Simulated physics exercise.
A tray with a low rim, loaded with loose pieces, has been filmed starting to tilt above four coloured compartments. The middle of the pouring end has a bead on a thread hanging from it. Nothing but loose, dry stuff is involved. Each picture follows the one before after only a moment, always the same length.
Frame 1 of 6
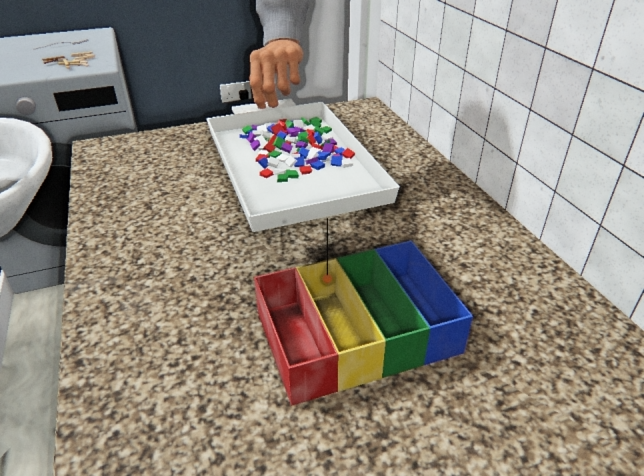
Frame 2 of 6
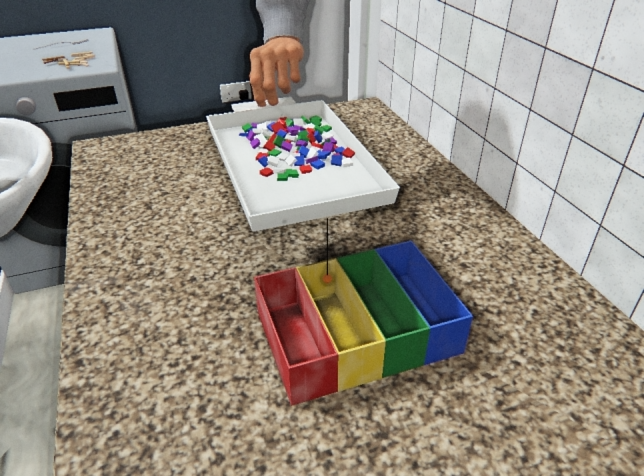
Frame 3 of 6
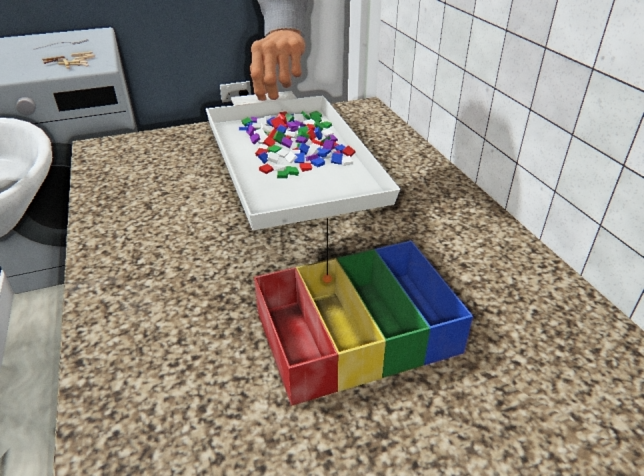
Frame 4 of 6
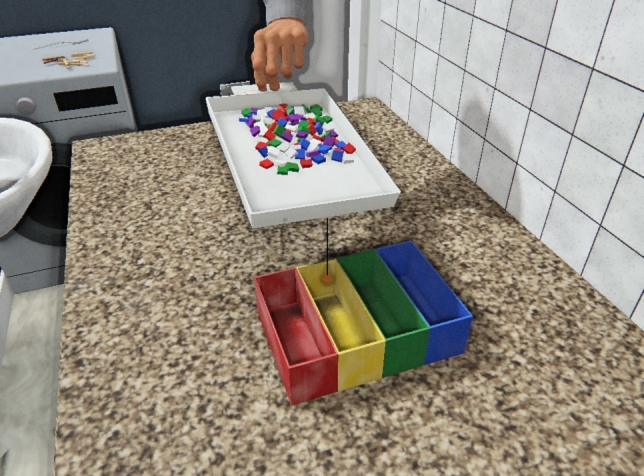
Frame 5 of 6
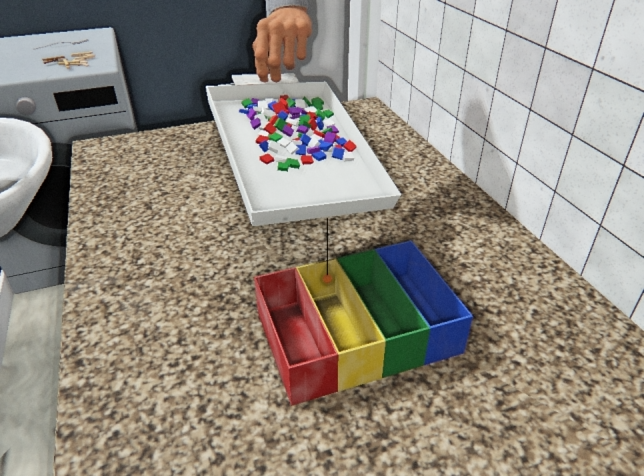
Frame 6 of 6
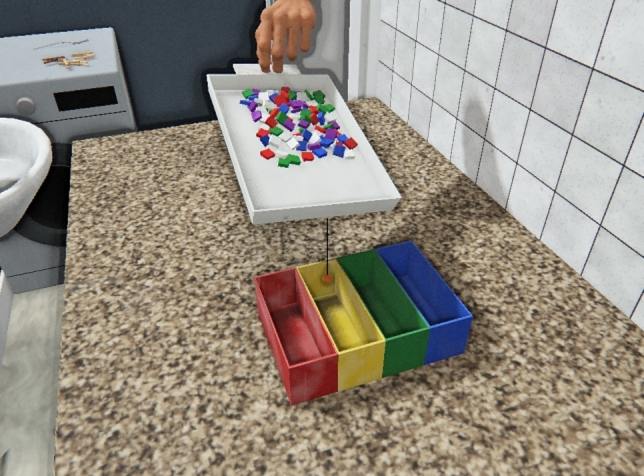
On a speckled kitchen counter, a hand holds the far end of a white tray of small colourful tiles above red, yellow, green and blue compartments, then gradually raises that end, tilting the tray slightly toward its right front corner.
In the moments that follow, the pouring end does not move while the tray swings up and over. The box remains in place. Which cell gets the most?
The green cell gets the most.
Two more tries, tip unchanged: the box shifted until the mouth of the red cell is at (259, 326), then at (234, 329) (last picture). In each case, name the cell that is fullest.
Taking the two placings in order, you'd get blue and then that blue cell.
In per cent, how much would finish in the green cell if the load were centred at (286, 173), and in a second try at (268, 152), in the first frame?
Roughly 70 per cent, then roughly 70 per cent.
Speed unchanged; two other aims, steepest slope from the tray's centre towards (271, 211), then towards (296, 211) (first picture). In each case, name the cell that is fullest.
Red, then the red cell.
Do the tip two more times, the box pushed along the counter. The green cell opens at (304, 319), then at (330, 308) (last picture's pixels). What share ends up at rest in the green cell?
First placement: Some 0 %; second placement: Some 0 %.
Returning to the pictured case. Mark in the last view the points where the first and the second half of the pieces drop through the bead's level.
The opening part goes through (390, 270); what follows goes through (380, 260).
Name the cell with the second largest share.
Runner-up: The cell in blue.
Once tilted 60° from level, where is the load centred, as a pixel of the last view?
The middle of the pieces lands at roughly (367, 185).
Soon, tray tipped steeply; nearly all on the tray; a stray few falling or outside the box.
A while on, tray tipped right over; most on the tray; a small part in the blue cell; a small part in the green cell; a small part falling or outside the box.
Towards the end, tray tipped past a quarter turn; about two thirds in the green cell; about a third in the blue cell.
Finally, tray tipped past a quarter turn; about two thirds in the green cell; about a third in the blue cell; none in the red cell; none in the yellow cell.
